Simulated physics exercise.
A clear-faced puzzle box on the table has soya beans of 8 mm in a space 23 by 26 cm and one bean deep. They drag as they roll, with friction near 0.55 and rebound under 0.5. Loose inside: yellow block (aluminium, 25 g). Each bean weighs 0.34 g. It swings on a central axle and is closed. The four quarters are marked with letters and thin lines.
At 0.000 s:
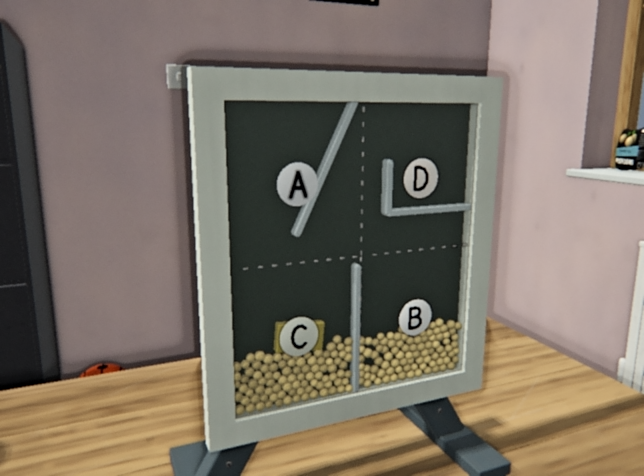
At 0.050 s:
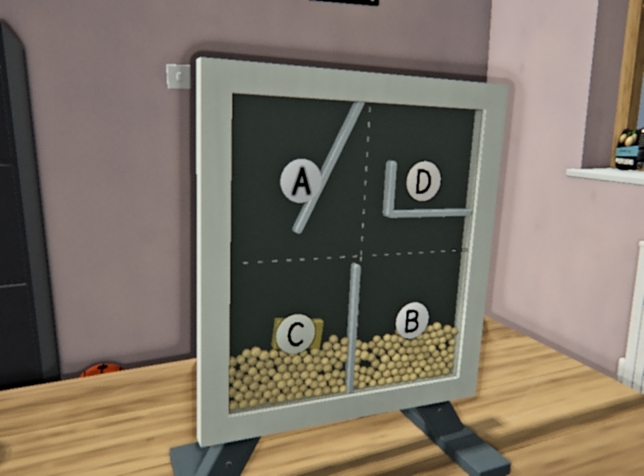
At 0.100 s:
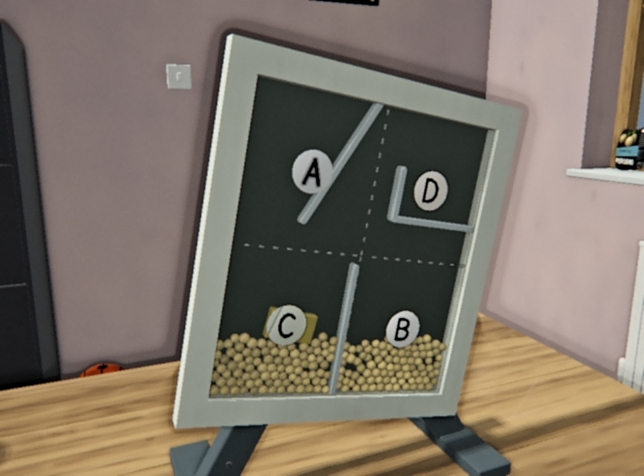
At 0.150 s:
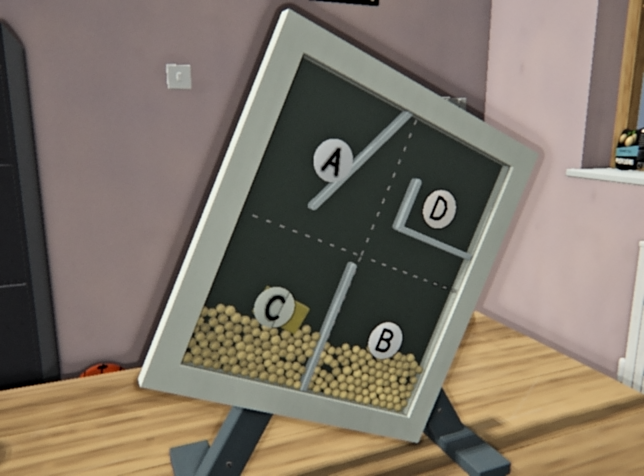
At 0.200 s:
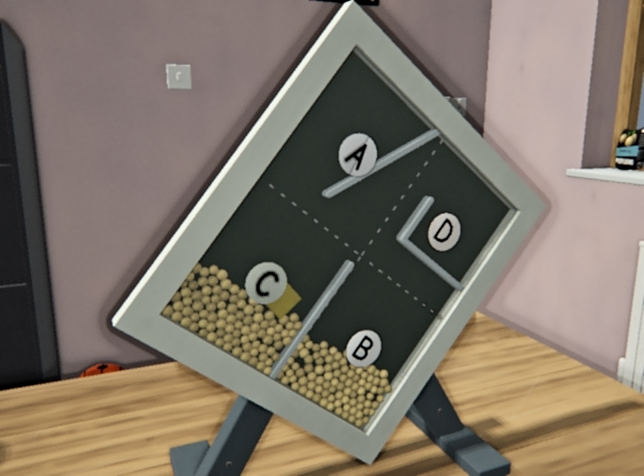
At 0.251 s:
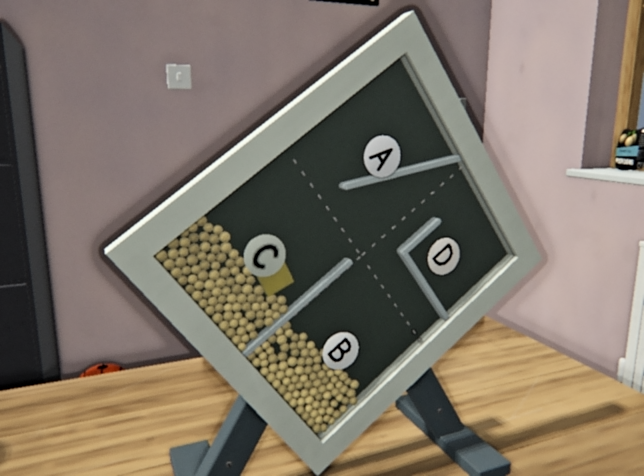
A clear-faced puzzle box on a wooden table turned clockwise, slowly at first and then well over onto a slant, while the pale beans inside shifted along with a small yellow block.
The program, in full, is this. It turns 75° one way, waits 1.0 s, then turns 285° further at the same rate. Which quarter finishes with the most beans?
C.
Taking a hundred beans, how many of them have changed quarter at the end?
About 45 %.
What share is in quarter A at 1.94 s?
The share there is near 55 %.
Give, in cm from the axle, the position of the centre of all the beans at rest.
About 5 cm left and 8 cm below.
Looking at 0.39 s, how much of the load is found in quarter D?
The share there is close to 0 per cent.
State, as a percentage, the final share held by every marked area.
Tally: Quarter A = 0; quarter B = 10; quarter C = 90; quarter D = 0.
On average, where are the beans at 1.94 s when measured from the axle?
About 1 cm left and 4 cm below.
After 0.39 s, it stands 75° clockwise; the beans' middle is 10 cm left of and 3 cm below the centre; B 50 %, C 50 %.
After 1.94 s, it has come round 218° clockwise; the beans' middle is 1 cm left of and 4 cm below the centre; A 55 %, B 15 %, C 5 %, D 30 %.
After 2.48 s, it has come round 360° clockwise; the beans' middle is 7 cm left of and 5 cm below the centre; A 20 %, B 10 %, C 70 %.
All still by 3.3 s, it has come round 360° clockwise; A 0 %, B 10 %, C 90 %, D 0 %.
